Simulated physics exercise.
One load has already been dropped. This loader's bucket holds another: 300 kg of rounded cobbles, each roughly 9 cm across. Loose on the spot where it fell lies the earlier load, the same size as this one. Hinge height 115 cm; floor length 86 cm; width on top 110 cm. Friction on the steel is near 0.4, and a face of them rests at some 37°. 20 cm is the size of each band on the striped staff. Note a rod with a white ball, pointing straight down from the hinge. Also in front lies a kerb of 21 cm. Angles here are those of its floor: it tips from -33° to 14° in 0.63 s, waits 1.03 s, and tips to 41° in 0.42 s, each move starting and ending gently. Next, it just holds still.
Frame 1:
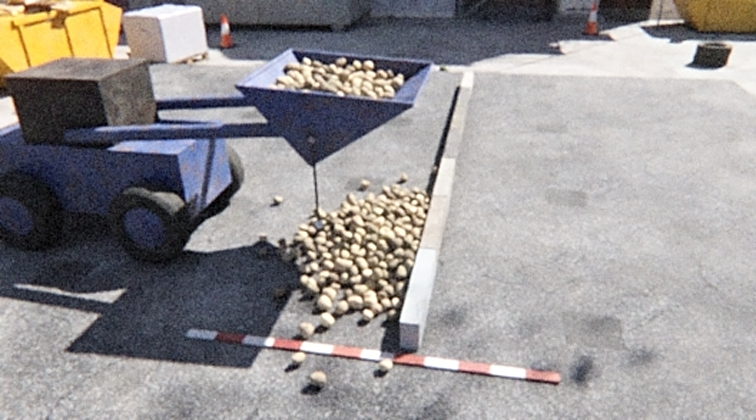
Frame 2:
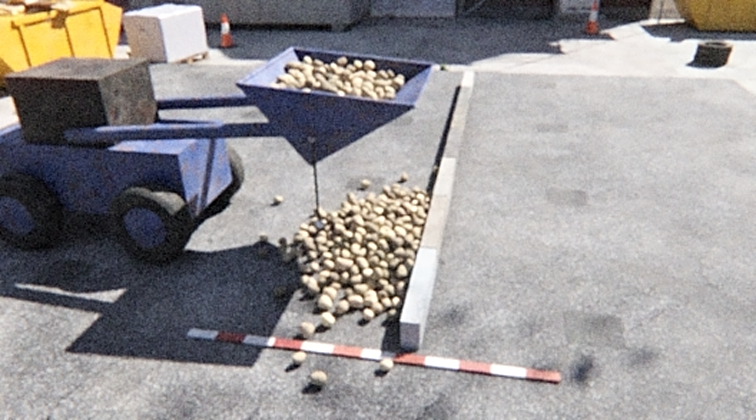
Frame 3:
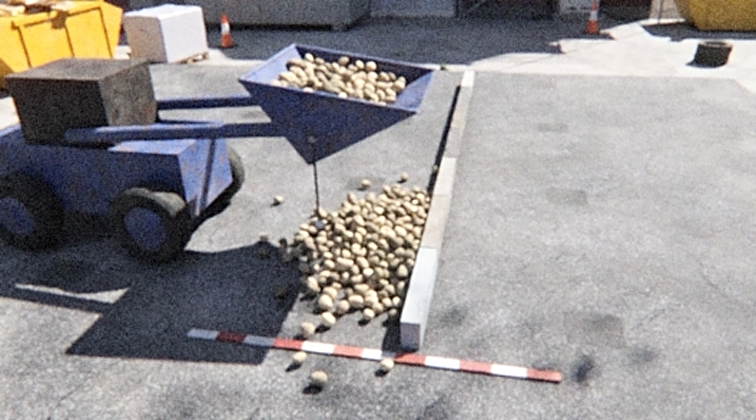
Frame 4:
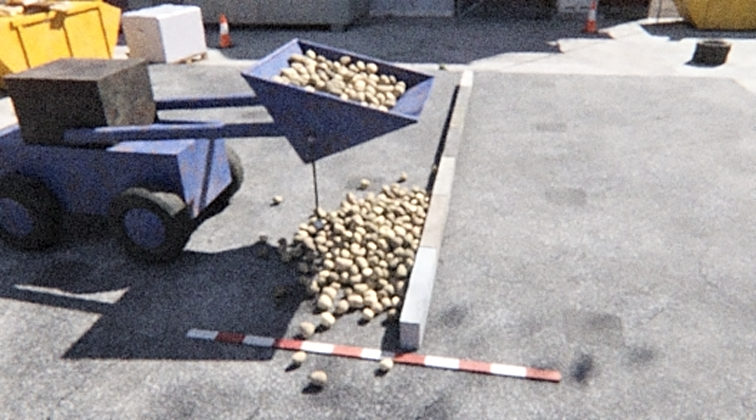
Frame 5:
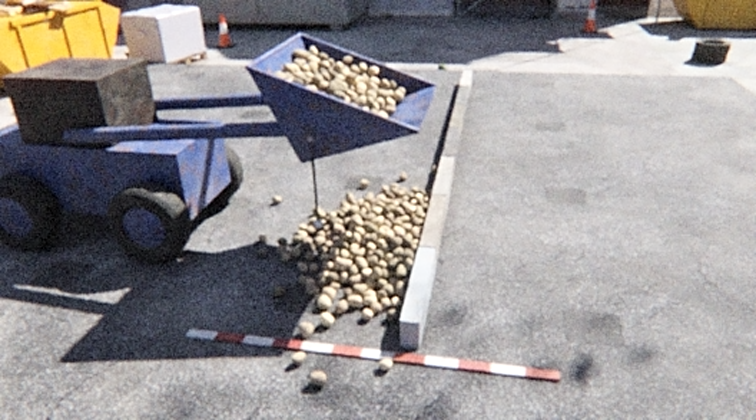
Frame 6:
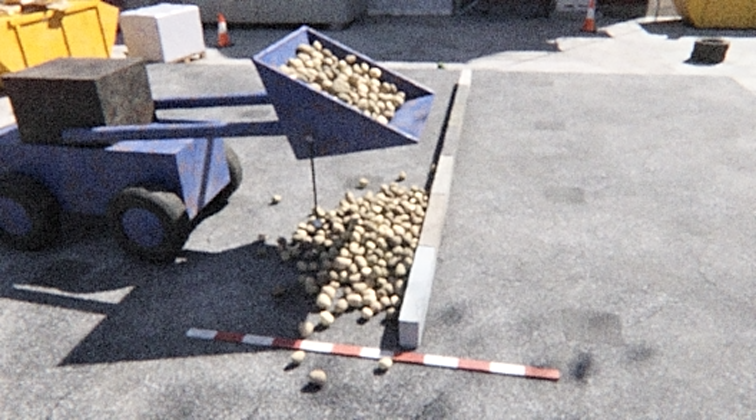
To begin with, a blue loader holds a bucket of pale, rounded stones above a loose heap lying against a low kerb. The bucket then tilts gradually to the right, its front lip dipping and its back edge rising, while the stones stay inside and the heap below remains still.
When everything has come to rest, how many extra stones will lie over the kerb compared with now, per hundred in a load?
About 63 per hundred.
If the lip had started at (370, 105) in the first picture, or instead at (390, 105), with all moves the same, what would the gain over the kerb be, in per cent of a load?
Case one about 15 %, case two about 35 %.
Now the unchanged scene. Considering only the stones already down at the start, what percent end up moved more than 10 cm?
Close to 0 per cent.
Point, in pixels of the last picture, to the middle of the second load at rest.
In the last view, about pixel (455, 237).
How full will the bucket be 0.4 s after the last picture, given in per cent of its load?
It holds some 100 per cent.
Then, 0.2 s after the last picture the floor is at 6°; in per cent of one load, 100 in the bucket, 100 on this side of the kerb; the foremost stones are at (419, 234).
Then, 0.4 s after the last picture the floor is at 14°; in per cent of one load, 100 in the bucket, 100 on this side of the kerb; the foremost stones are at (419, 234).
Then, 2.2 s after the last picture the floor is at 41°; in per cent of one load, 2 in the bucket, 146 on this side of the kerb, 52 over the kerb; the foremost stones are at (575, 255).
Then, 4.8 s after the last picture the floor is at 41°; in per cent of one load, 0 in the bucket, 137 on this side of the kerb, 63 over the kerb; the foremost stones are at (593, 262). Net gain over the kerb, 63.
